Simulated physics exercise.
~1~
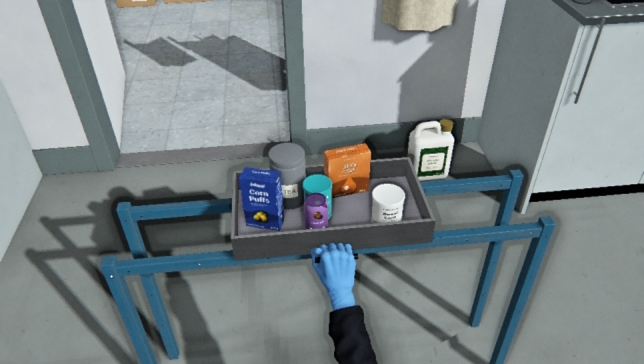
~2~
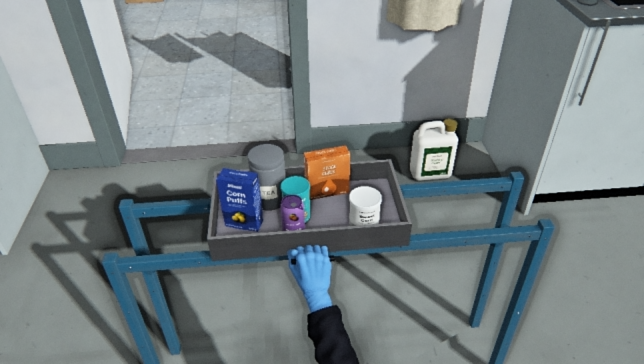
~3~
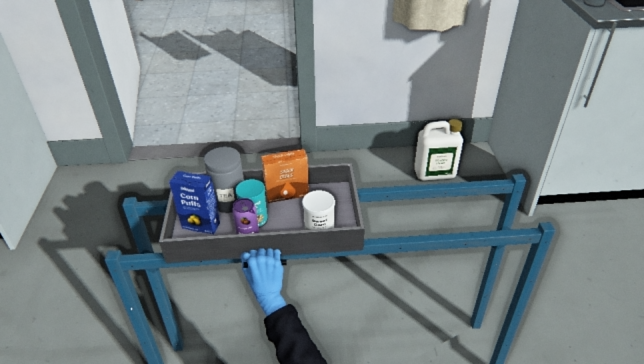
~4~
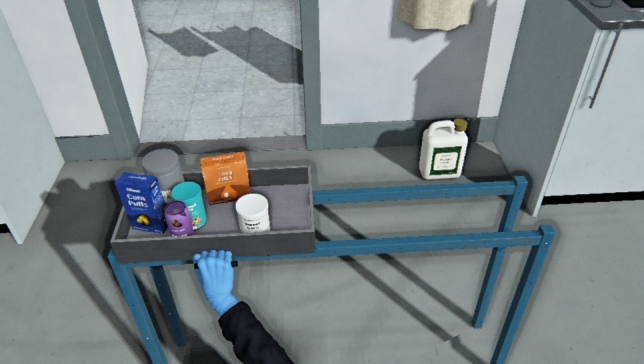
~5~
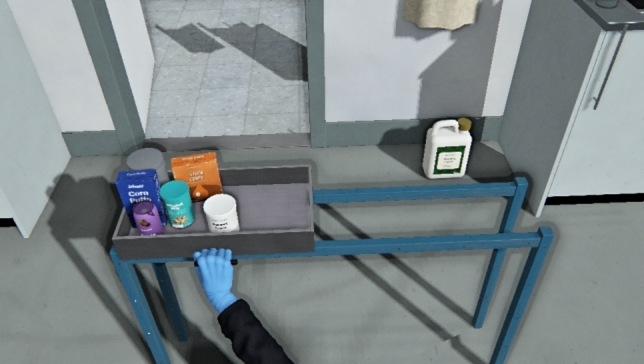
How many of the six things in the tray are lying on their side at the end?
None of them are. All six are still standing upright in the tray after it stops at the left end.
